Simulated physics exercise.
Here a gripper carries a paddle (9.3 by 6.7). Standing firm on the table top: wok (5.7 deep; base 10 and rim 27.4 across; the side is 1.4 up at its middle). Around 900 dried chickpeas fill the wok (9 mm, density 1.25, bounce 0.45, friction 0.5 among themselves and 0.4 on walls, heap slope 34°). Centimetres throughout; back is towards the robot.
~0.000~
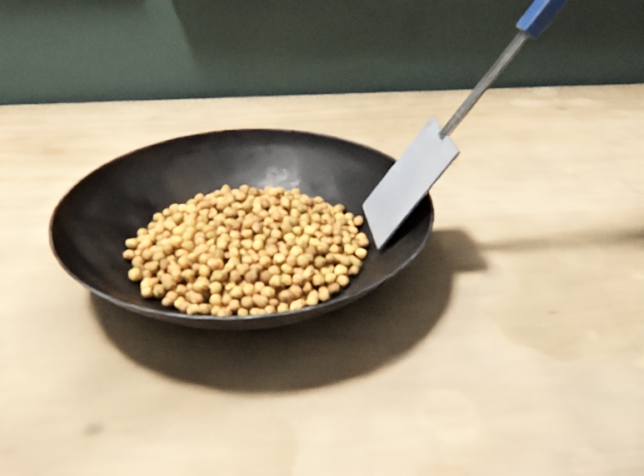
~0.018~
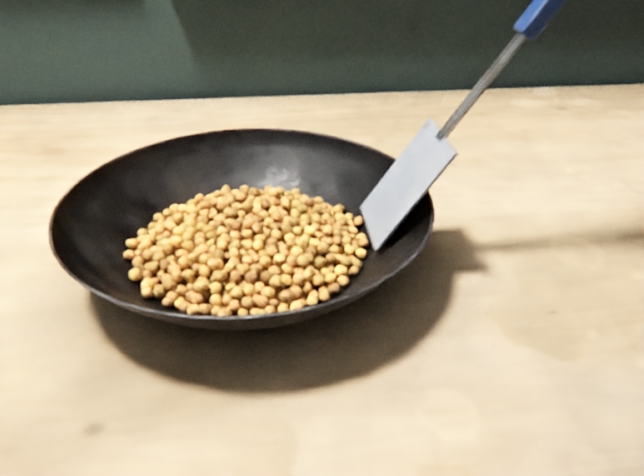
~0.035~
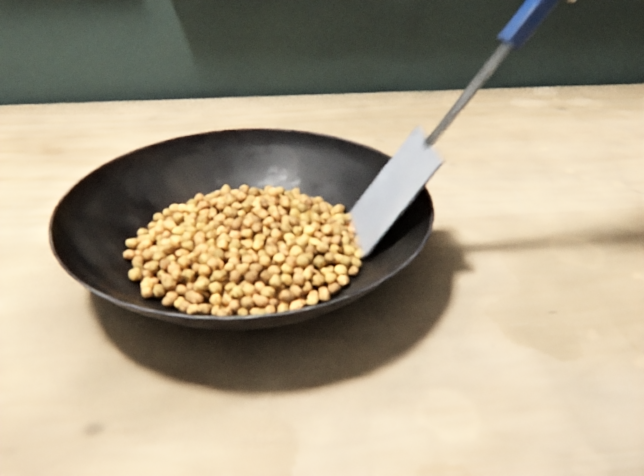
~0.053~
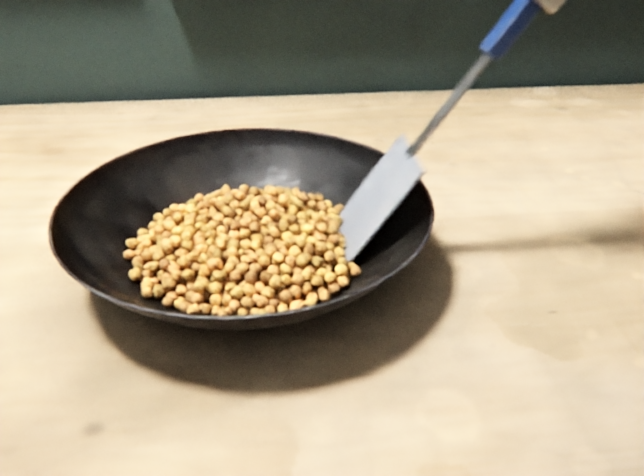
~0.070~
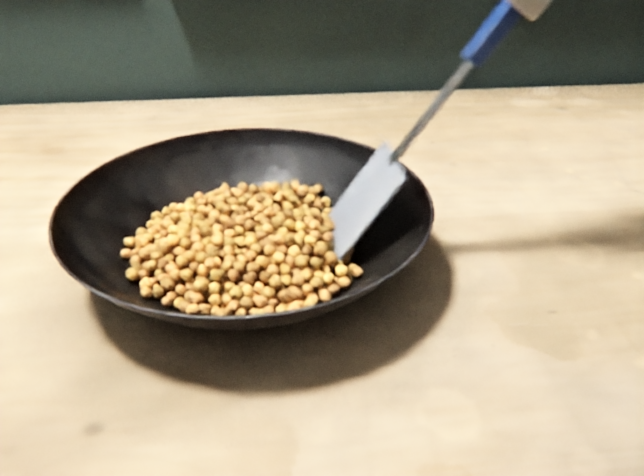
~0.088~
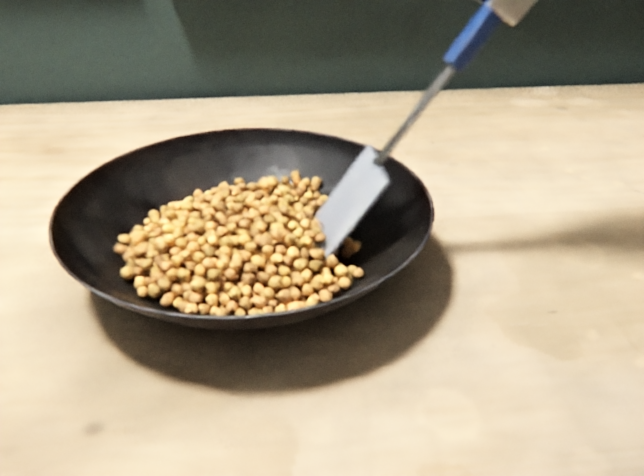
Blue-handled paddle sliding leftward into a heap of dried chickpeas in a black wok, nudging some of them left.
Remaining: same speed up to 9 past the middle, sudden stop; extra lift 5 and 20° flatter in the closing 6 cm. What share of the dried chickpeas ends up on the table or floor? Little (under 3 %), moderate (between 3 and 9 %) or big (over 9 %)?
A big share, over 9 %, ends on the table or floor.
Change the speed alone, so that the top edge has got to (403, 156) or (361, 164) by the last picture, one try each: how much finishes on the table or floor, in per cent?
Some 5 and 20 per cent.
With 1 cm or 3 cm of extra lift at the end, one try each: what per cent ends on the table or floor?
About 10 and 15 per cent.
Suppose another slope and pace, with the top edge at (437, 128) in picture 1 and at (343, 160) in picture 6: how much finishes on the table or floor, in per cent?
About 20 per cent.
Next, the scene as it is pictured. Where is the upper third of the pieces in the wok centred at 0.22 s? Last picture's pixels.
Around (154, 219).
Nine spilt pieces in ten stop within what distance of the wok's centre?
Roughly 45 cm.
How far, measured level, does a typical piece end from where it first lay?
About 4 cm.
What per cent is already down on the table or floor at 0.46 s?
About 10 per cent.
After 0.16 s, sloping 56°, highest piece 5 above the table; 900 in the wok.
After 0.22 s, sloping 49°, highest piece 7 above the table; 900 in the wok.
After 0.46 s, sloping 36°, highest piece 7 above the table; 774 in the wok, 75 on the table or floor, 51 on the blade or in flight.
After 1.51 s, sloping 36°, highest piece 5 above the table; 774 in the wok, 126 on the table or floor.
At rest, 774 in the wok, 126 on the table or floor. That is 14 % on the table or floor.
